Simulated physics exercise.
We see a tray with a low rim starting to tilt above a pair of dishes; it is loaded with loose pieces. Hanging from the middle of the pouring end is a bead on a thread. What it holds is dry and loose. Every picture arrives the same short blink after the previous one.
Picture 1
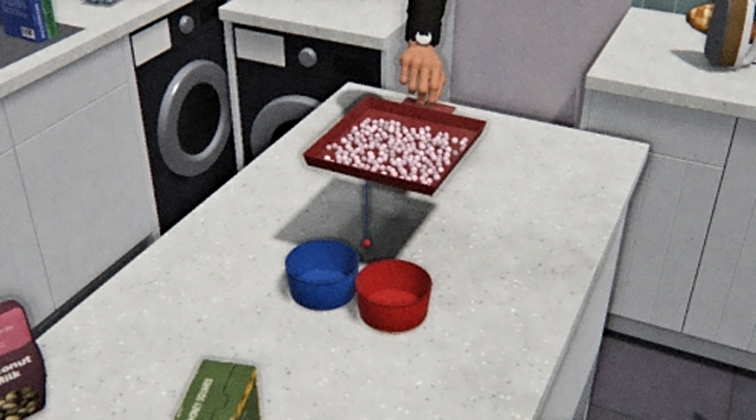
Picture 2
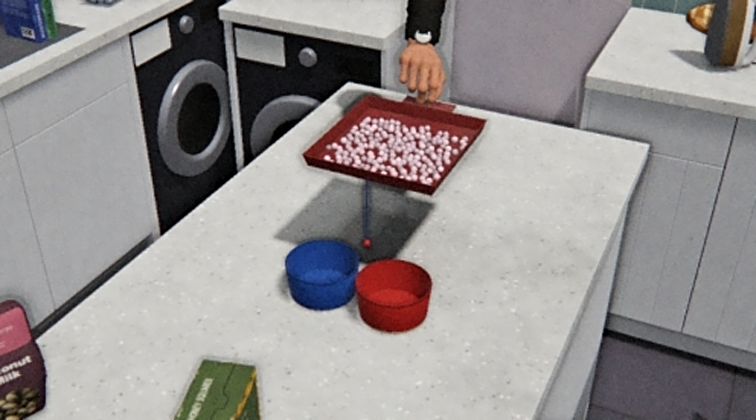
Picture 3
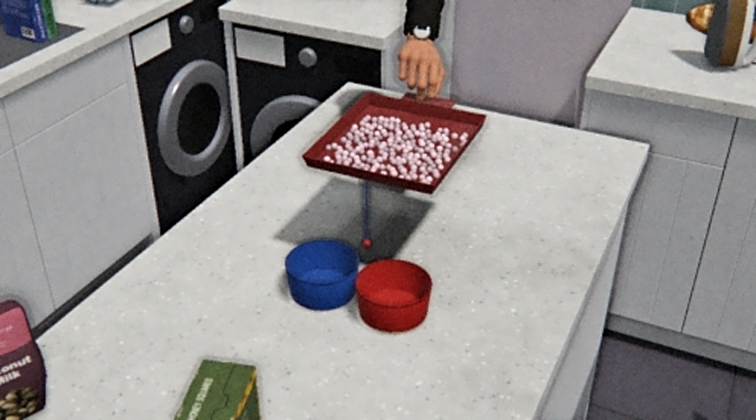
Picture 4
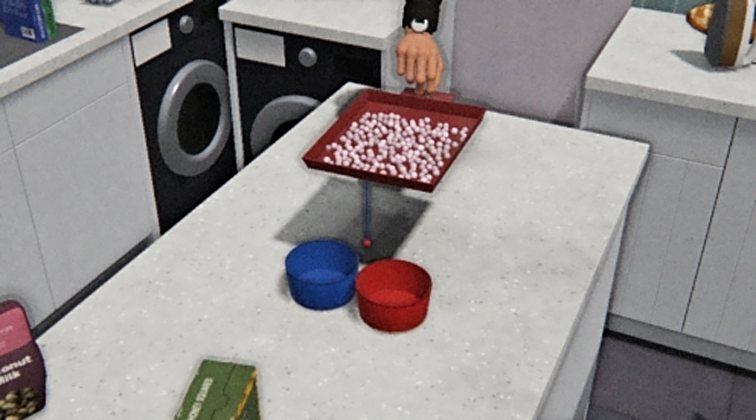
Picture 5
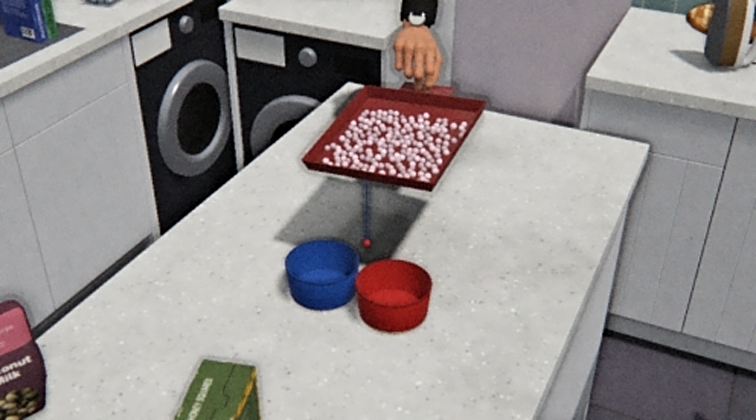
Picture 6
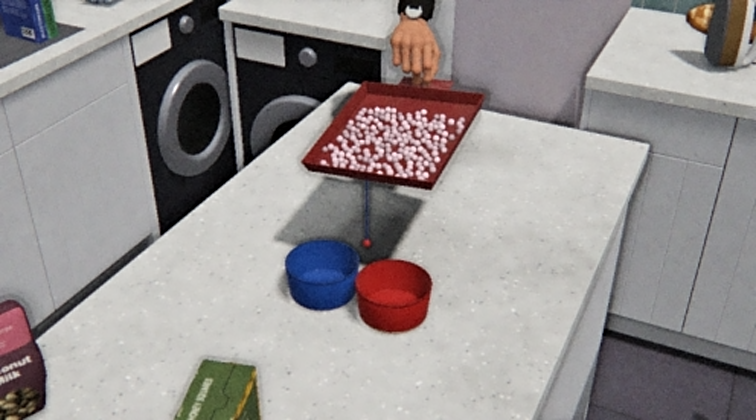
The clip opens on a hand holding a red tray of small pale pink balls level above a blue dish and a red dish on a speckled counter, a bead hanging beneath. The hand then slowly raises the tray's far side, slanting it slightly toward its near left corner, and the balls shift slightly.
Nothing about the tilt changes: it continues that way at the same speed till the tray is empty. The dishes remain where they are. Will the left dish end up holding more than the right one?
The left-side dish.
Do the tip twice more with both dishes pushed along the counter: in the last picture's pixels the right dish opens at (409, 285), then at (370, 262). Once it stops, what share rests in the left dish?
About 20 and 90 per cent respectively.
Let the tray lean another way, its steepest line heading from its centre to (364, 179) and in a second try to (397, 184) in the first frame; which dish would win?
For the first heading it's the dish at left, and for the second it's the dish at right.
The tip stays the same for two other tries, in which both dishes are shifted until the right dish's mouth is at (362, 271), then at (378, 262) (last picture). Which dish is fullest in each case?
The dish to the left; the dish to the left.
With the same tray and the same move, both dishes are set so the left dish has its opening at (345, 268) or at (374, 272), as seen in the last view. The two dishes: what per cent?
About 10 in a hundred, then about 0 in a hundred.
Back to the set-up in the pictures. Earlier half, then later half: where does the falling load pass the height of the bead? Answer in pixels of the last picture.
Roughly at (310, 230) first, and then at (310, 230).
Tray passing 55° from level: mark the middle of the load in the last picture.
Look close to (347, 158) in the last picture.
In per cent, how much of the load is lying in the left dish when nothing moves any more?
About 40 %.
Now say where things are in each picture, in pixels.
The first picture shows corners of the pouring end near (307, 153) and (432, 184), level; middle of the load near (395, 149), sugar pearls; left dish near (305, 294); right dish near (377, 316); bead on its thread near (367, 243).
The second picture shows corners of the pouring end near (307, 154) and (432, 183), level; middle of the load near (395, 148).
The third picture shows corners of the pouring end near (307, 155) and (432, 183), tipped barely, lowest at the left corner; middle of the load near (395, 146).
The fourth picture shows corners of the pouring end near (306, 156) and (431, 181), tipped a little, lowest at the left corner; middle of the load near (394, 144).
The fifth picture shows corners of the pouring end near (306, 158) and (430, 180), tipped a little, lowest at the left corner; middle of the load near (393, 142).
The sixth picture shows corners of the pouring end near (306, 160) and (429, 179), tipped a little, lowest at the left corner; middle of the load near (391, 141), near a third on the move; left dish near (305, 294); right dish near (377, 316).
Shortly afterwards, tray tipped steeply; all but a few on the tray; only a few in the air.
Next, tray tipped right over; a little on the tray; near a third in the left dish; near half outside both; a little in the air.
Some moments later, tray tipped past a quarter turn; near a third in the left dish; near two thirds outside both.
In the end, tray tipped past a quarter turn; none at all in the right dish; near a third in the left dish; near two thirds outside both.
